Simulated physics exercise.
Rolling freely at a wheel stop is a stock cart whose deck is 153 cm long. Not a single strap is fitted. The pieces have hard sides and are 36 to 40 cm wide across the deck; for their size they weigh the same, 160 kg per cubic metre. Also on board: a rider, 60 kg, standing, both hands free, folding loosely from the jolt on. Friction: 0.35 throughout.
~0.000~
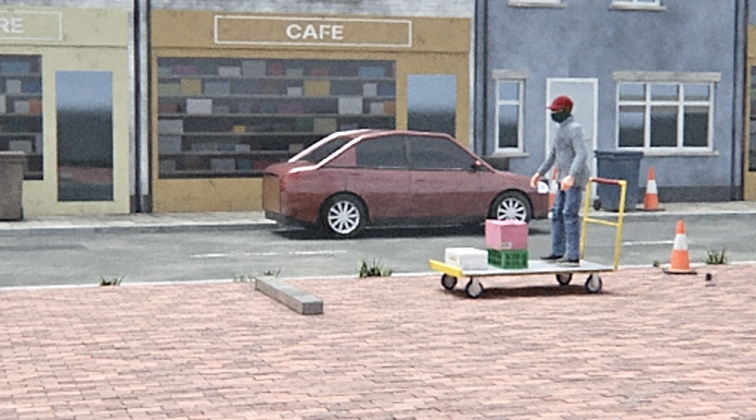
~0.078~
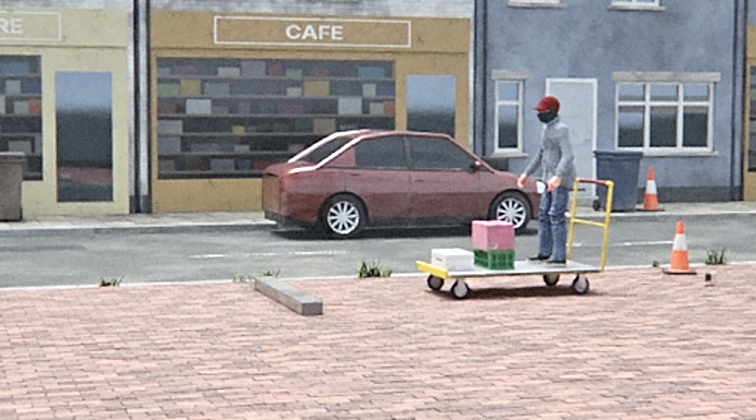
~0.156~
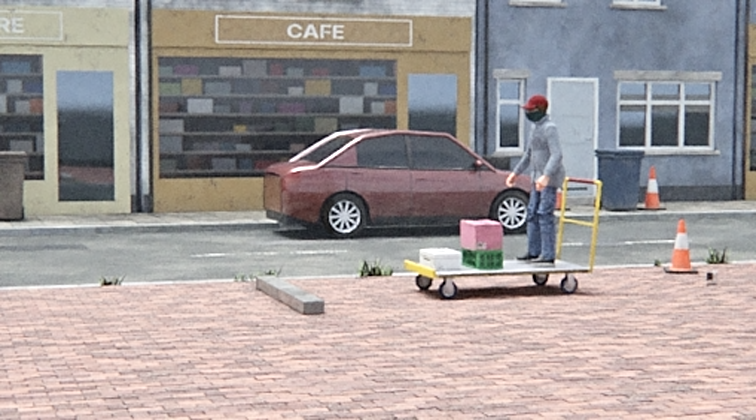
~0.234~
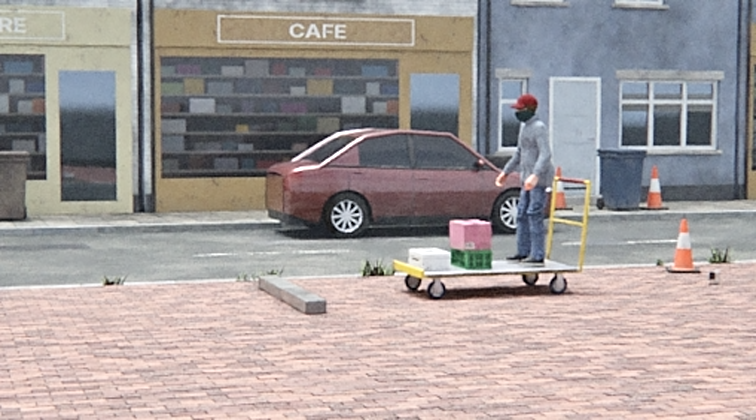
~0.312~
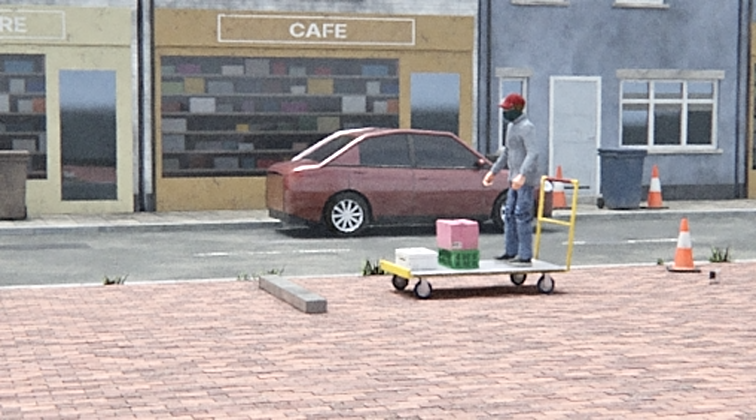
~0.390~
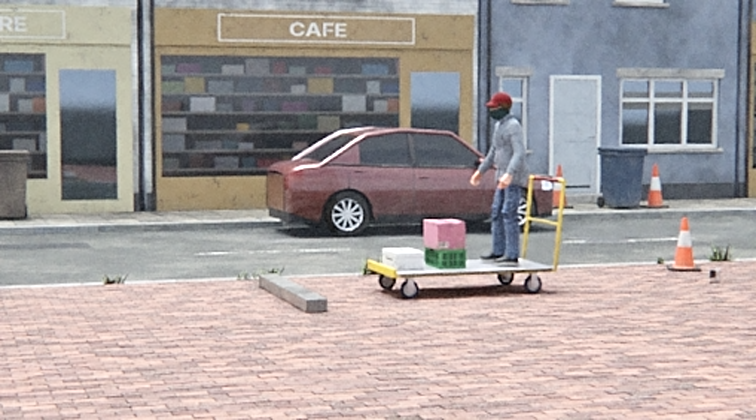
A person in a red cap rides a cart carrying boxes leftward past a parked red car.
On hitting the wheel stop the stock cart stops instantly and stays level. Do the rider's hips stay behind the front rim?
Yes: It is left on the deck.
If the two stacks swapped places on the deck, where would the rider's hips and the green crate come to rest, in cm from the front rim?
The hips would come to rest 60 centimetres behind the rim, and the green item 20 centimetres behind.
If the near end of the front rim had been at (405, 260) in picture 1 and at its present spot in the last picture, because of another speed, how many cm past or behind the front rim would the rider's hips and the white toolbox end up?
The hips would stop 100 cm behind the front rim, the white one 20 cm behind it.
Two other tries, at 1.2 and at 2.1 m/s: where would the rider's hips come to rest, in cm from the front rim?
90 cm behind, then 40 cm behind.
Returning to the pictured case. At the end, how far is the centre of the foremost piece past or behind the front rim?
Its centre ends up near 20 cm behind the front rim.
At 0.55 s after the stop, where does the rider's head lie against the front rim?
10 cm behind the rim.
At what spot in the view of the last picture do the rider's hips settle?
About (361, 222).
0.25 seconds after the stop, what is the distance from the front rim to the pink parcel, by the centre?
About 40 cm behind the rim.
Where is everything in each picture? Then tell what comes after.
Hips (573, 173), white toolbox (466, 259), rim corner (461, 274); 0 cm covered, 149 to go, in the first picture.
Hips (560, 174), white toolbox (452, 260), rim corner (447, 274); 13 cm covered, 136 to go, in the second picture.
Hips (548, 173), white toolbox (441, 260), rim corner (435, 274); 26 cm covered, 123 to go, in the third picture.
Hips (538, 173), white toolbox (429, 260), rim corner (423, 274); 40 cm covered, 110 to go, in the fourth picture.
Hips (525, 172), white toolbox (416, 259), rim corner (409, 274); 53 cm covered, 97 to go, in the fifth picture.
Hips (513, 171), white toolbox (403, 259), rim corner (395, 274); 66 cm covered, 83 to go. Speed about 1.7 m/s, in the sixth picture.
After 0.88 s the deck stops.
After 1.13 s the rider's hips are 90 cm behind the rim, near (387, 198) in the last picture's view.
After 1.43 s the rider's hips are 71 cm behind the rim, near (367, 224) in the last picture's view.
After 1.88 s the rider's hips are 65 cm behind the rim, near (361, 222) in the last picture's view.
When all is still (2.4 s), nothing is past the rim; behind it, pink parcel, green crate, white toolbox and the rider's hips.
